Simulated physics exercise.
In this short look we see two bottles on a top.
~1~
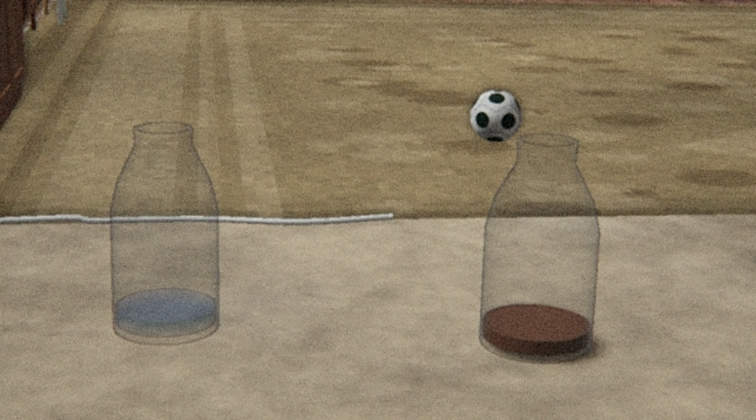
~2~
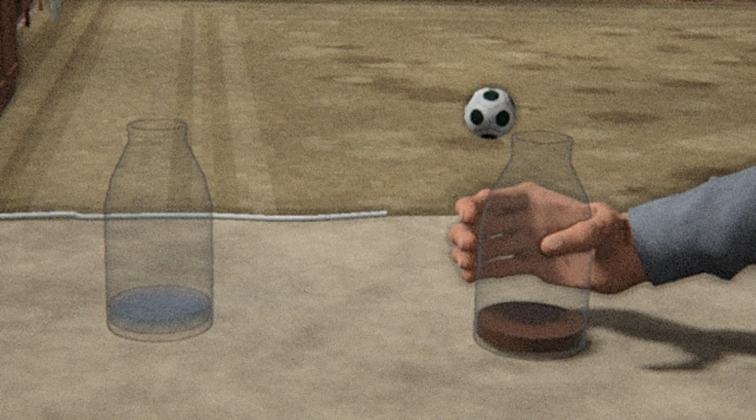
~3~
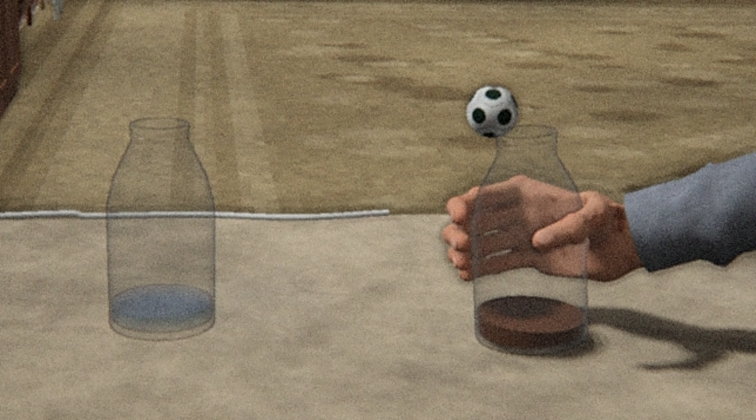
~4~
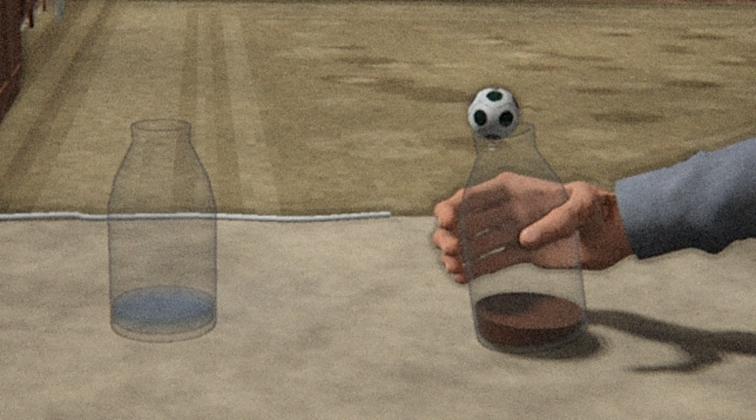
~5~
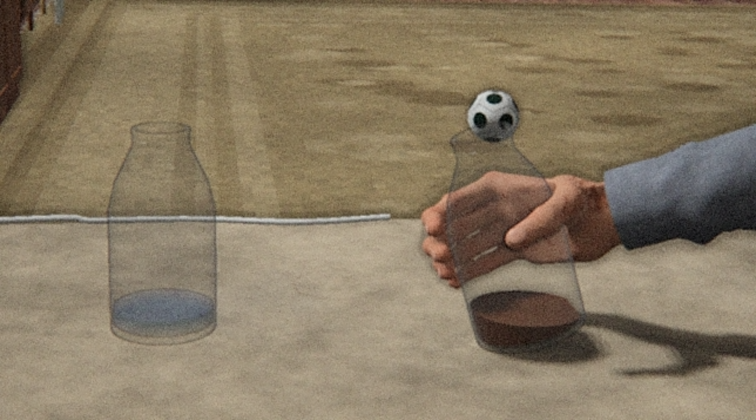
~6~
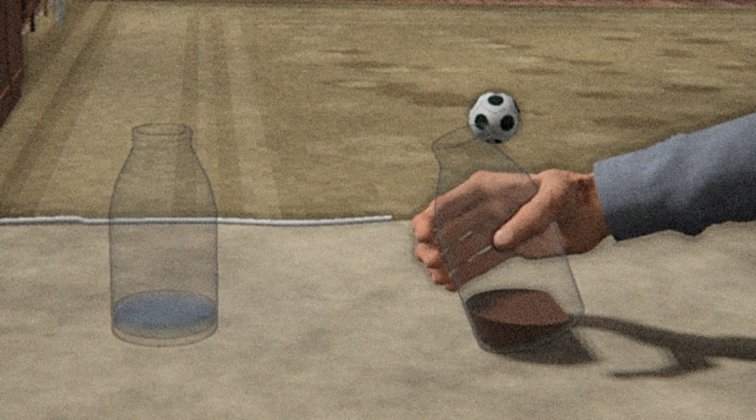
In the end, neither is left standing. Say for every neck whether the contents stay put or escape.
At the end, left bottle: The result will be no loss, right bottle: The result will be no loss.
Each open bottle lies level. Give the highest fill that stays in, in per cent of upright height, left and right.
Near 16 and 16 in a hundred.
A moment on, the right bottle is nearly down; right bottle, all still inside.
Further on, the right bottle lies flat; right bottle, all still inside.
When it is over, both lie flat; right bottle, all still inside; left bottle, all still inside.
